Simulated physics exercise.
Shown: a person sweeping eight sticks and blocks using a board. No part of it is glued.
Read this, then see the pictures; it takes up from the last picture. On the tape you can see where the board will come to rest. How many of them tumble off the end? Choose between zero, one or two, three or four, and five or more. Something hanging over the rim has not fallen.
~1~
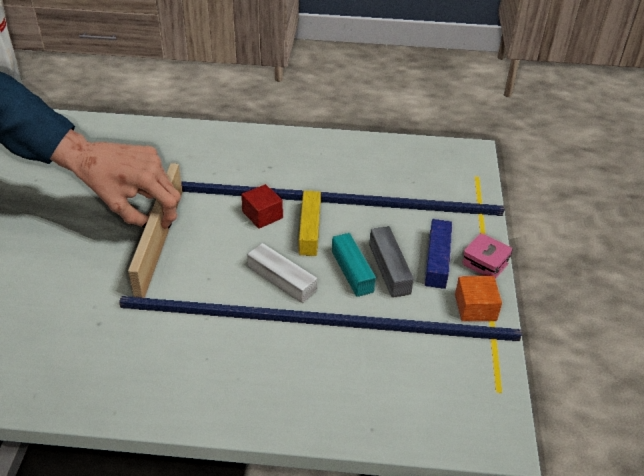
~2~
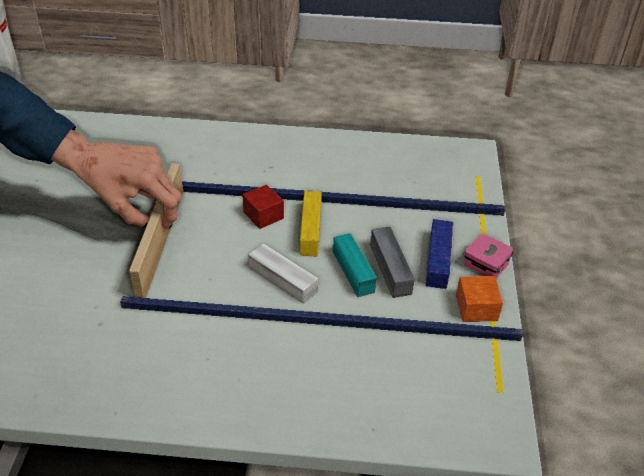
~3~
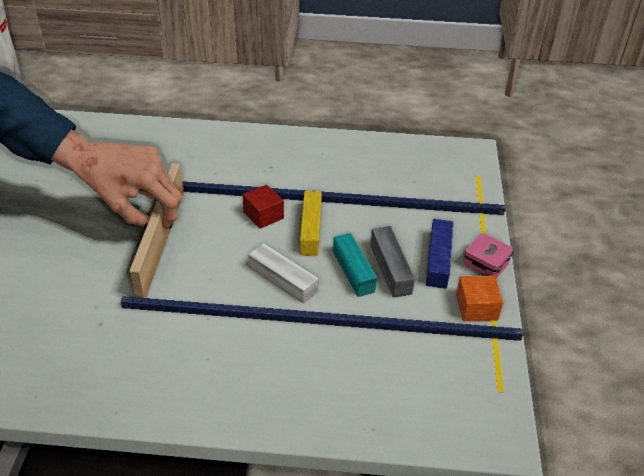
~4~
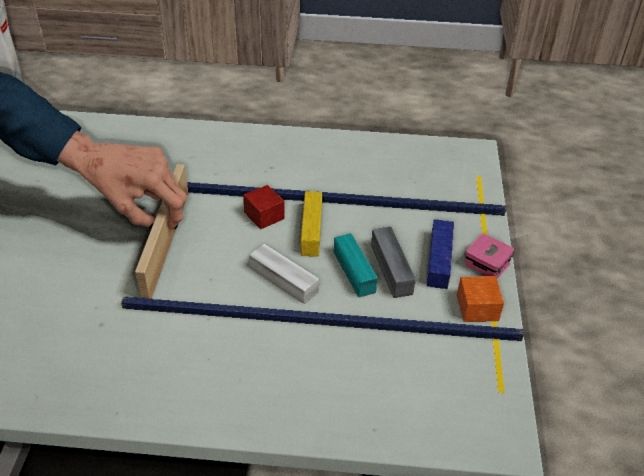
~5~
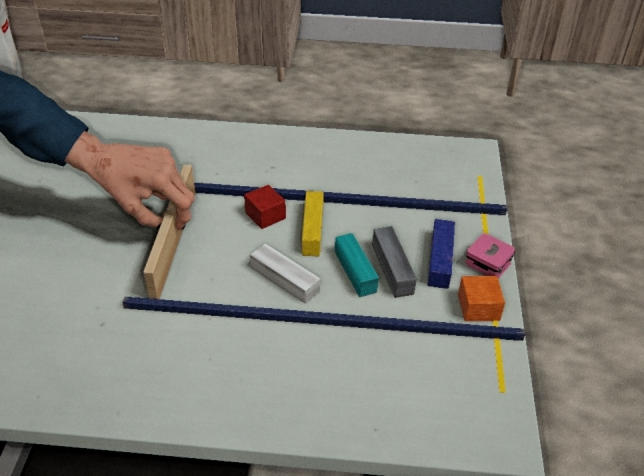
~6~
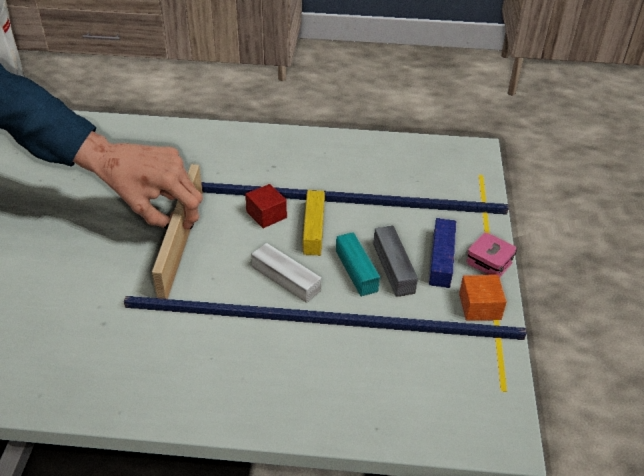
The count is five or more.
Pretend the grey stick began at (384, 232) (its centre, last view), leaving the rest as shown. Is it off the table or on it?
Note - grey stick not retained.
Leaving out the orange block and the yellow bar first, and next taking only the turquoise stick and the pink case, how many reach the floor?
I'd say 4 the first time and 4 the second time.
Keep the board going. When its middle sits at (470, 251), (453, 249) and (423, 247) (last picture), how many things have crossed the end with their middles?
4, 3 and 1.
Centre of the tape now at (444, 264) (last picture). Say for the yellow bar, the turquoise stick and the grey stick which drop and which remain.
This time the yellow bar does not drop; after it, the turquoise stick does not drop; finally, the grey stick does not drop.
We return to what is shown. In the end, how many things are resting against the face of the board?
It touches 2.
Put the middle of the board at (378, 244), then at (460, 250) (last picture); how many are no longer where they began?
I make it 6 at the first spot and 8 at the other.
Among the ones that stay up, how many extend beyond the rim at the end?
The total comes out at 1.
A little later, none off yet; pink case at rest near (491, 257); orange block at rest near (482, 298); blue bar at rest near (443, 252).
Next, one off so far; pink case on its side near (538, 300); orange block shifted about its own width near (529, 304); blue bar shifted about its own width near (515, 258).
When it is over, the number that fall off is five or more; down, yellow bar, turquoise stick, grey stick, blue bar, orange block and pink case.
